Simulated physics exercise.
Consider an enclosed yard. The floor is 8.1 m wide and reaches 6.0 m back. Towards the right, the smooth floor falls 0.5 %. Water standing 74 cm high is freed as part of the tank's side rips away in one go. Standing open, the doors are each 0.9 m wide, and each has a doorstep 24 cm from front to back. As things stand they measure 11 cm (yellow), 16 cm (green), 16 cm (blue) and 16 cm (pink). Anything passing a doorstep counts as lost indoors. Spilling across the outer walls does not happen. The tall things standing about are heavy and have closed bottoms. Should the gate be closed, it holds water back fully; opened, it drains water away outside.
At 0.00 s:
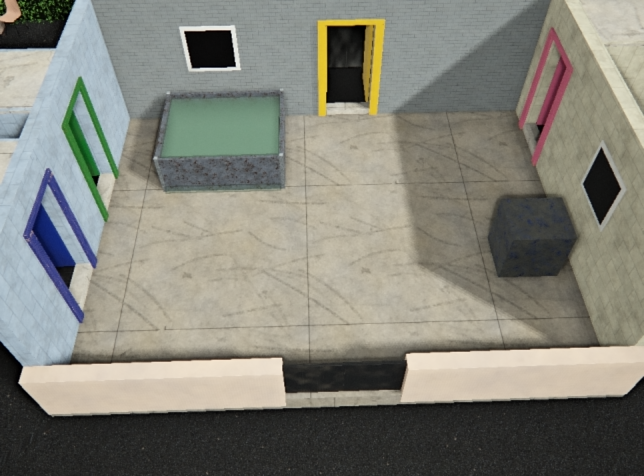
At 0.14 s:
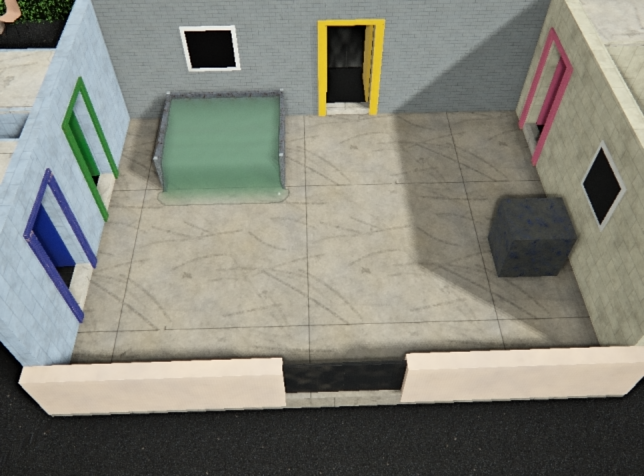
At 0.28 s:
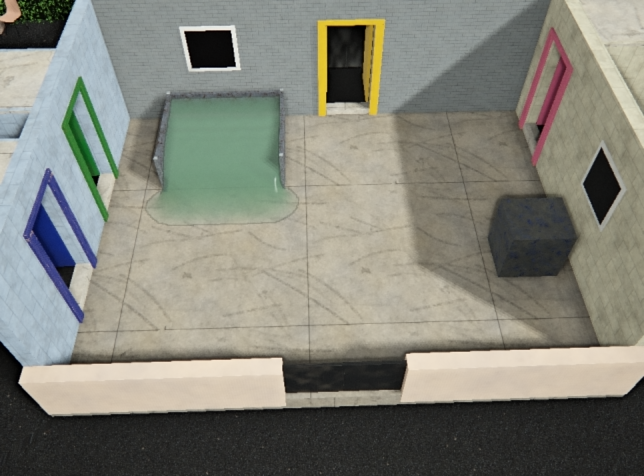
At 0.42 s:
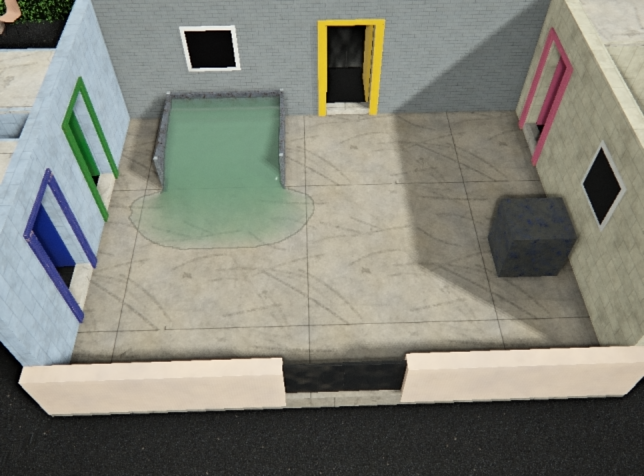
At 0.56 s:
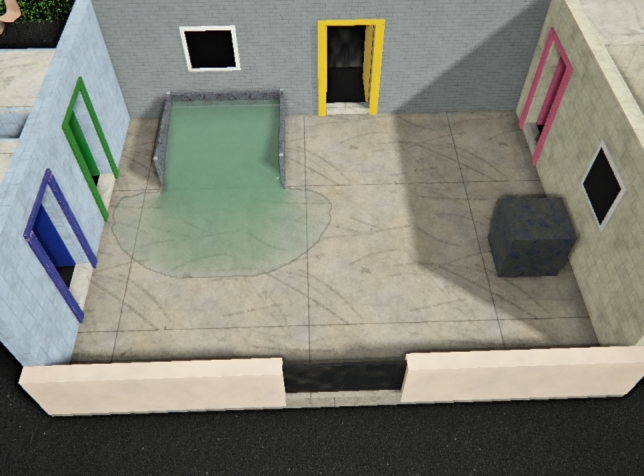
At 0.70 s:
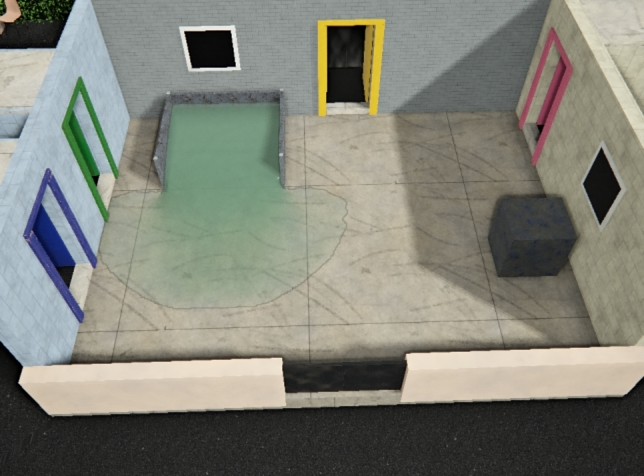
Walled yard with coloured doorways, green water pouring from the open front of a stone tank and spreading across the pale floor.
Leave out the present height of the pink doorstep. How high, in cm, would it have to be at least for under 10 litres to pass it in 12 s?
At least about 11.5 cm.
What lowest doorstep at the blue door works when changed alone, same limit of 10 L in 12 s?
At the blue door you'd want roughly 16 cm.
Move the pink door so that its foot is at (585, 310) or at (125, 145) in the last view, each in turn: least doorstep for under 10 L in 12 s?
Minimums: About 19 cm and 7.5 cm.
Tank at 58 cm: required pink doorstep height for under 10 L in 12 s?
I'd go with near 8.0 cm then.
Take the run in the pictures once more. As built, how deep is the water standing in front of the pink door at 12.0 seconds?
About 10.5 centimetres deep.
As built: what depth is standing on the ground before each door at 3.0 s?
Centimetres: Yellow = 0, green = 2, blue = 17, pink = 0.
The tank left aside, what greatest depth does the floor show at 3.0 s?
Roughly 32 cm.
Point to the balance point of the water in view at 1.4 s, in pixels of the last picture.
Centre estimate: (222, 216) px, approximately.
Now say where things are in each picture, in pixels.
In the first frame, the tank at (223, 127) is whole and still, 74 cm deep; the pink door at (542, 105) is dry.
In the second frame, the front is at (166, 201), 0.3 m from the gap at (223, 177); 0.5 m2 of floor is wet, 74 cm left at the back.
In the third frame, the front is at (166, 221), 0.8 m from the gap at (223, 179); 1.8 m2 of floor is wet, 74 cm left at the back.
In the fourth frame, the front is at (176, 245), 1.3 m from the gap at (223, 181); 3.5 m2 of floor is wet, 68 cm left at the back.
In the fifth frame, the front is at (175, 273), 1.9 m from the gap at (223, 181); 5.8 m2 of floor is wet, 63 cm left at the back.
In the sixth frame, water pours out at (224, 181) and has run 2.5 m, to (175, 303); about 7 cm deep outside, 62 cm at the back; the pink door at (542, 105), 6.1 m from the gap, is still 4.4 m from the nearest water.
After 1.4 s water covers 40 % of the floor, deepest (36 cm) near (200, 386); it has not reached the pink door.
After 3.0 s water covers 50 % of the floor, deepest (32 cm) near (64, 390); it has not reached the pink door.
After 12.0 s water covers 100 % of the floor, deepest (12 cm) near (295, 140); 10 cm at the pink door, 1 litre in over its 16 cm doorstep.
At the pink door as built, the water arrived by 5.2 s and peaked near 15 cm at 9.6 s.
Run again over the same 12 s with other heights there, 19 litres in over 10 cm, 3 litres over 14 cm. The limit of 10 litres is kept from about 11.5 cm up.
